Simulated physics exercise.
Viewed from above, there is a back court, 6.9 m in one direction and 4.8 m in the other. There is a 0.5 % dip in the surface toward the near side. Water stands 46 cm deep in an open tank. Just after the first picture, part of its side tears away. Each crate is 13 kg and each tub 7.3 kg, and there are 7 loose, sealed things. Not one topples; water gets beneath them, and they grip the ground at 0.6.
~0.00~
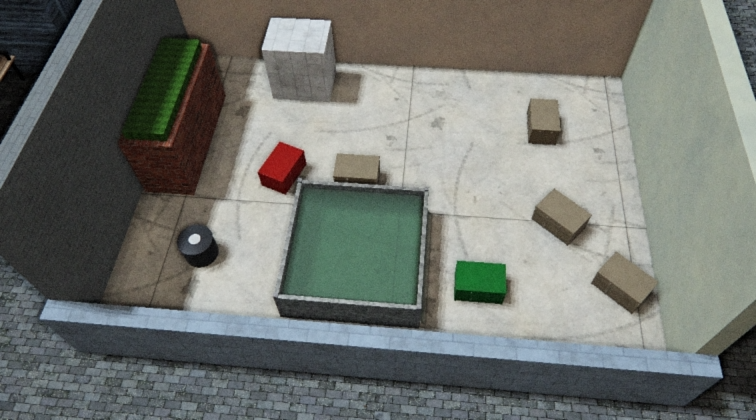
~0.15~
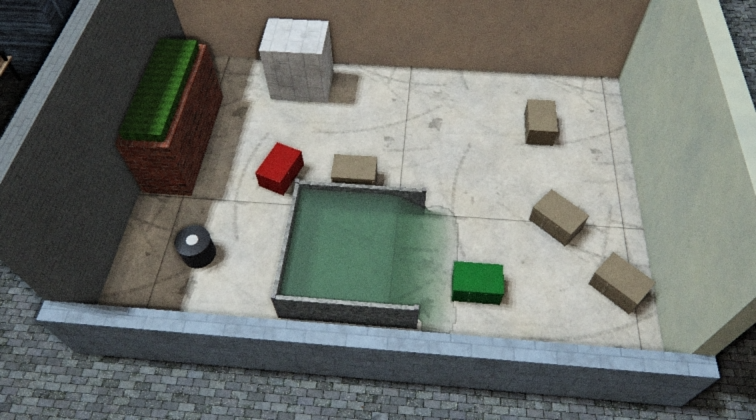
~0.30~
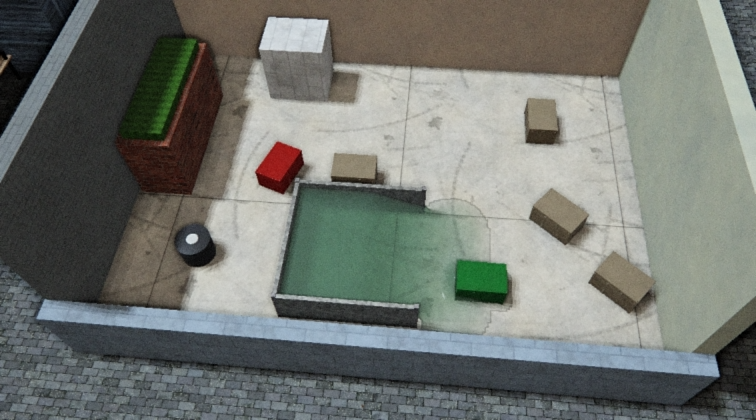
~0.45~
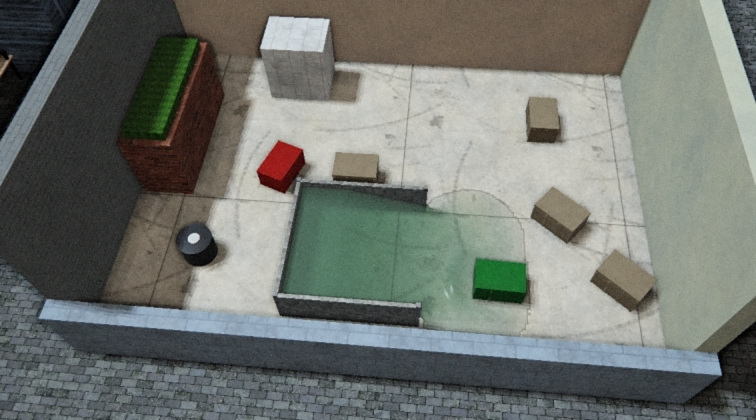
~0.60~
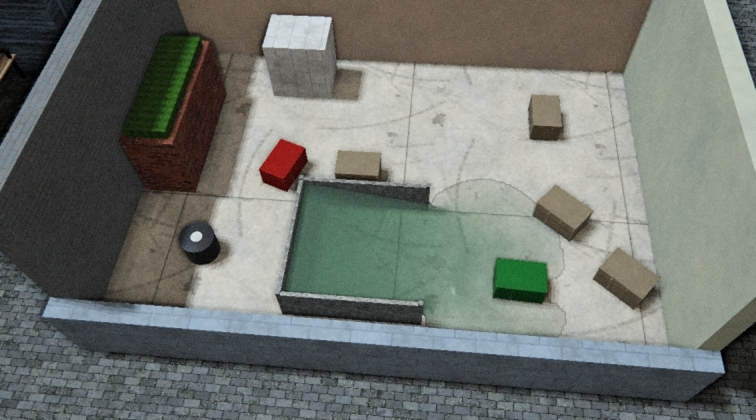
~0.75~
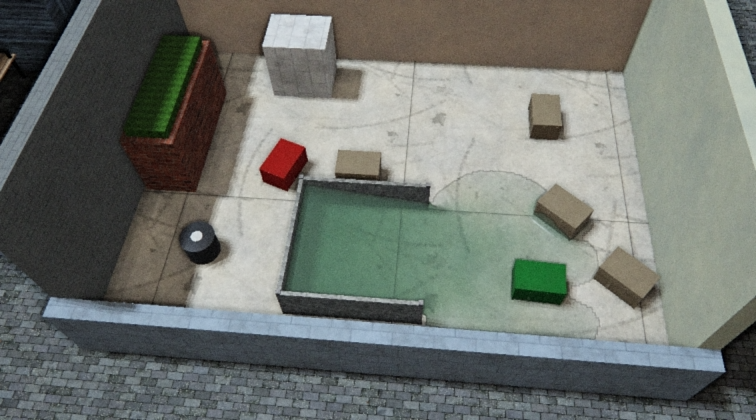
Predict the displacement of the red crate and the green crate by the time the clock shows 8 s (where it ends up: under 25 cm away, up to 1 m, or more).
Here's my call: The red crate remains in place while the green crate is pushed a long way.
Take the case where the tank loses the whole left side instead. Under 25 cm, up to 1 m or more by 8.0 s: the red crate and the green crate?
With that failure, the red crate covers a big distance, and the green crate keeps its spot.
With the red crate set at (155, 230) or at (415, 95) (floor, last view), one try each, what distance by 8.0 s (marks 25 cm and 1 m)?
Spot one - it barely budges; spot two - it is swept away.
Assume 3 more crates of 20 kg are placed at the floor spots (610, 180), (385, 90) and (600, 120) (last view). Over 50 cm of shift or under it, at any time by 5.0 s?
Well, in that order it's higher, lower and higher.
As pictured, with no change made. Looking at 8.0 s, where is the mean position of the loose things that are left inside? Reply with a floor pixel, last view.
It sits at about (367, 159).
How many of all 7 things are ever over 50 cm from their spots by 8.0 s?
Count: 4.
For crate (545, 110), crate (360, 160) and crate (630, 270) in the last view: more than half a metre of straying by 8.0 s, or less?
The first topped the threshold, the second never reached the threshold, and the third topped the threshold.
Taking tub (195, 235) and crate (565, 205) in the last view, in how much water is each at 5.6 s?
Around 0 cm and 7 cm.
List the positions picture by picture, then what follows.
The red crate at (281, 161) rests on the ground; the green crate at (481, 276), on the bottom; water covers 2.6 m2; 0 of 7 have shifted, in the first picture.
The red crate at (279, 162) rests on the ground; the green crate at (479, 277), on the bottom; water covers 3.3 m2; 0 of 7 have shifted, in the second picture.
The red crate at (279, 161) rests on the ground; the green crate at (482, 276) rests on the ground, 4 cm from its start; 4.1 m2 under water; 0 of 7 have shifted, in the third picture.
The red crate at (280, 160) rests on the ground; the green crate at (501, 275), on the bottom, 24 cm from its start; water covers 5.2 m2; 1 of 7 have shifted, in the fourth picture.
The red crate at (282, 158), on the bottom; the green crate at (522, 275) rests on the ground, 46 cm from its start; 6.2 m2 under water; 1 of 7 have shifted, in the fifth picture.
The red crate at (282, 158) rests on the ground; the green crate at (541, 276) rests on the ground, 68 cm from its start; 7.2 m2 under water; 1 of 7 have shifted, in the sixth picture.
After 1.6 s the red crate is near (282, 158), 0.0 m from its start, aground; the green crate is near (620, 307), 1.6 m from its start, afloat; 2 afloat.
After 3.6 s the red crate is near (282, 158), 0.0 m from its start, aground; the green crate is near (621, 289), 1.6 m from its start, afloat; 3 afloat.
After 5.6 s the red crate is near (282, 158), 0.0 m from its start, aground; the green crate is near (592, 211), 1.7 m from its start, afloat; 3 afloat.
After 8.0 s the red crate is near (279, 162), 0.1 m from its start, aground; the green crate is near (581, 176), 2.0 m from its start, afloat; 3 afloat.
